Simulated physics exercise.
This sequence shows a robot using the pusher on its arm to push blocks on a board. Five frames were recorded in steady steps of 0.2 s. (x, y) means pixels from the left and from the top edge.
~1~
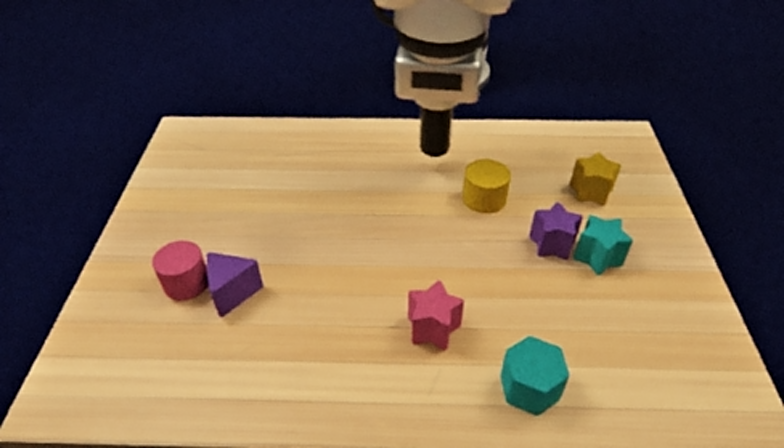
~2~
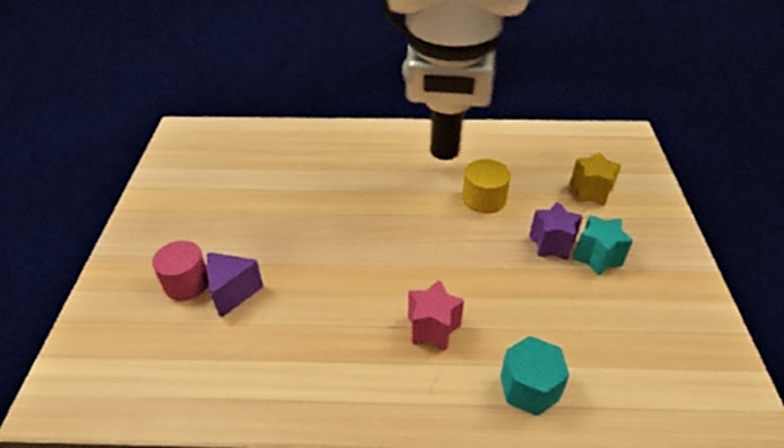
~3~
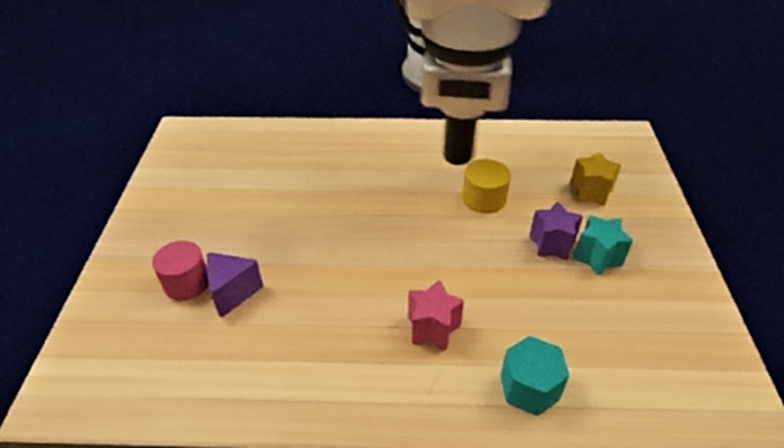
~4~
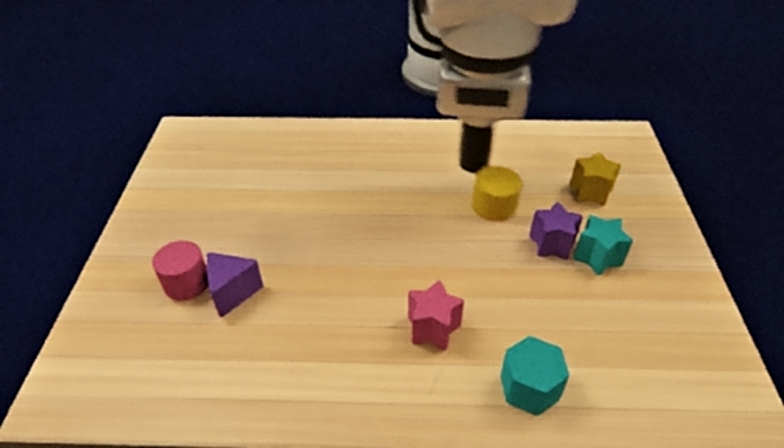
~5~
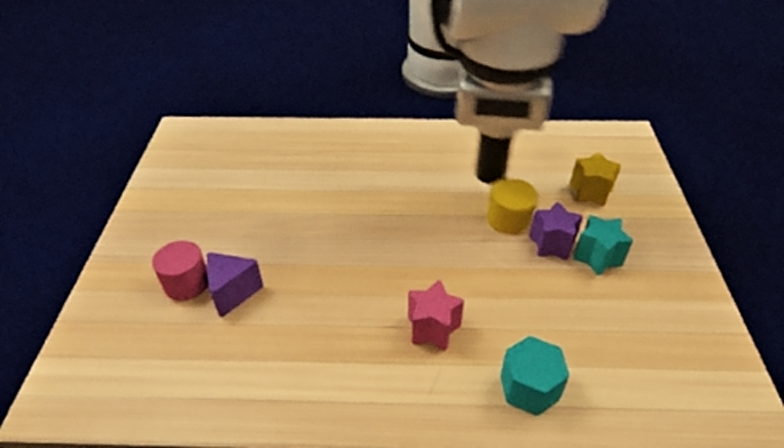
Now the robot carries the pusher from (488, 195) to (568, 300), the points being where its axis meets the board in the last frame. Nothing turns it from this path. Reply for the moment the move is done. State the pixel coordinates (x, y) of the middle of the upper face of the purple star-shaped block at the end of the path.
It is going to be at (617, 269).
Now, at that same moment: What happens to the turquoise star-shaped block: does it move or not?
Displaced, by a centimetre or more.
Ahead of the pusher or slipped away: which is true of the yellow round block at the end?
Once the path is finished, the yellow round block still sits ahead of the pusher.
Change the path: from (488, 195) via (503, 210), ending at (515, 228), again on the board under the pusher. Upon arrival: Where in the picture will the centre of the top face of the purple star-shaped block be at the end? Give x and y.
Its top centre is at about (581, 246).
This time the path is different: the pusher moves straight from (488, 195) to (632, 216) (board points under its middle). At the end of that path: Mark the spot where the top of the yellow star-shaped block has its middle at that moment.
The point I'd pick in the picture is (619, 164).
What follows on the original path. One third of the way, pusher at (514, 207); yellow round block at (535, 229); purple star-shaped block at (578, 243), turned 35° anticlockwise; turquoise star-shaped block at (615, 232), turned 20° anticlockwise.
Two thirds of the way, pusher at (542, 242); yellow round block at (558, 269); purple star-shaped block at (600, 259), turned 80° anticlockwise; turquoise star-shaped block at (620, 234), turned 40° anticlockwise.
At the end, pusher at (574, 281); yellow round block at (577, 312); purple star-shaped block at (617, 269), turned 130° anticlockwise; turquoise star-shaped block at (620, 234), turned 40° anticlockwise.
